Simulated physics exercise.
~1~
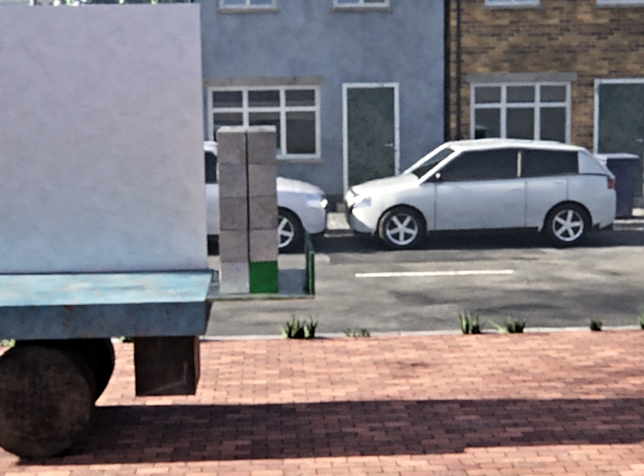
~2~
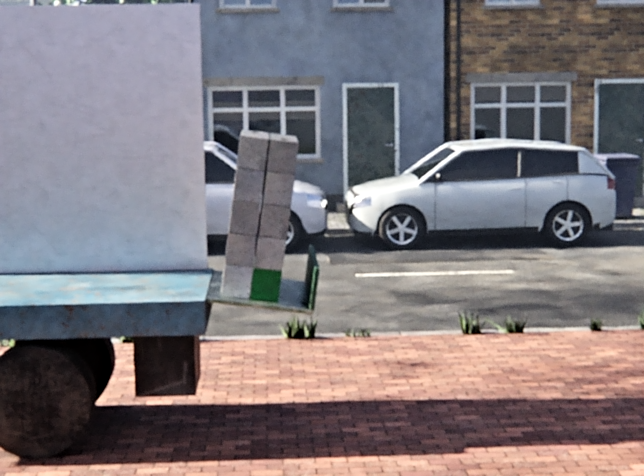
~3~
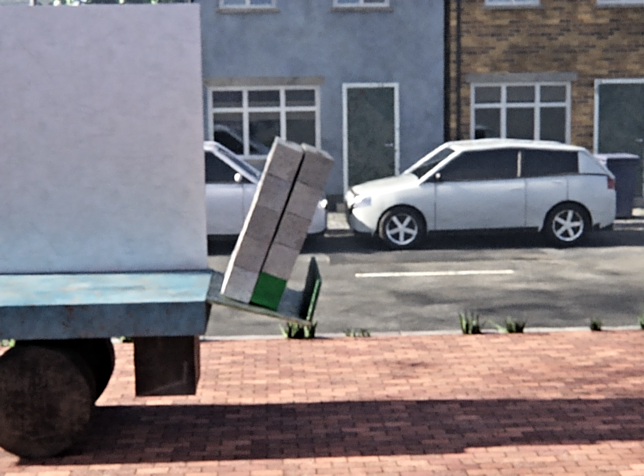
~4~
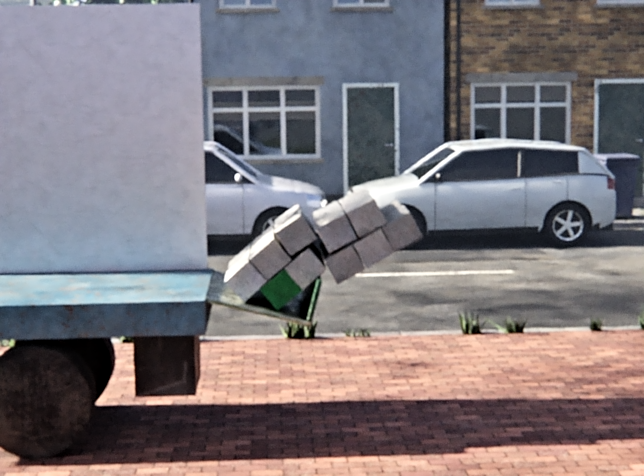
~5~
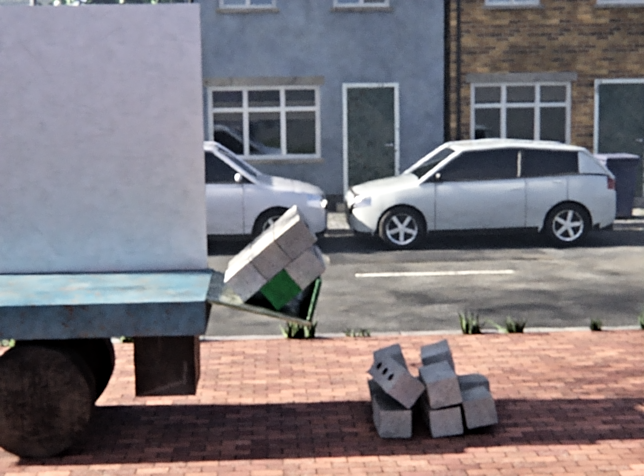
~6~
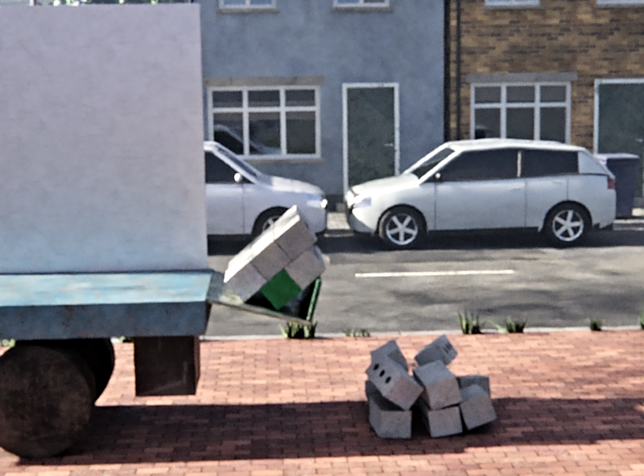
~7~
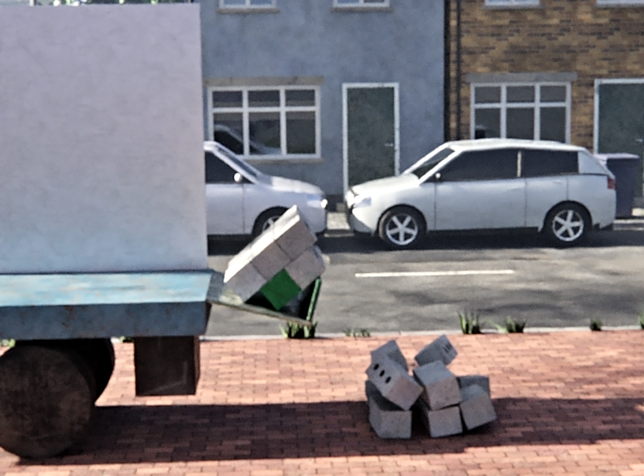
Stack of grey concrete blocks toppling right as a lorry's tail lift tilts, some landing on brick paving, others staying aboard.
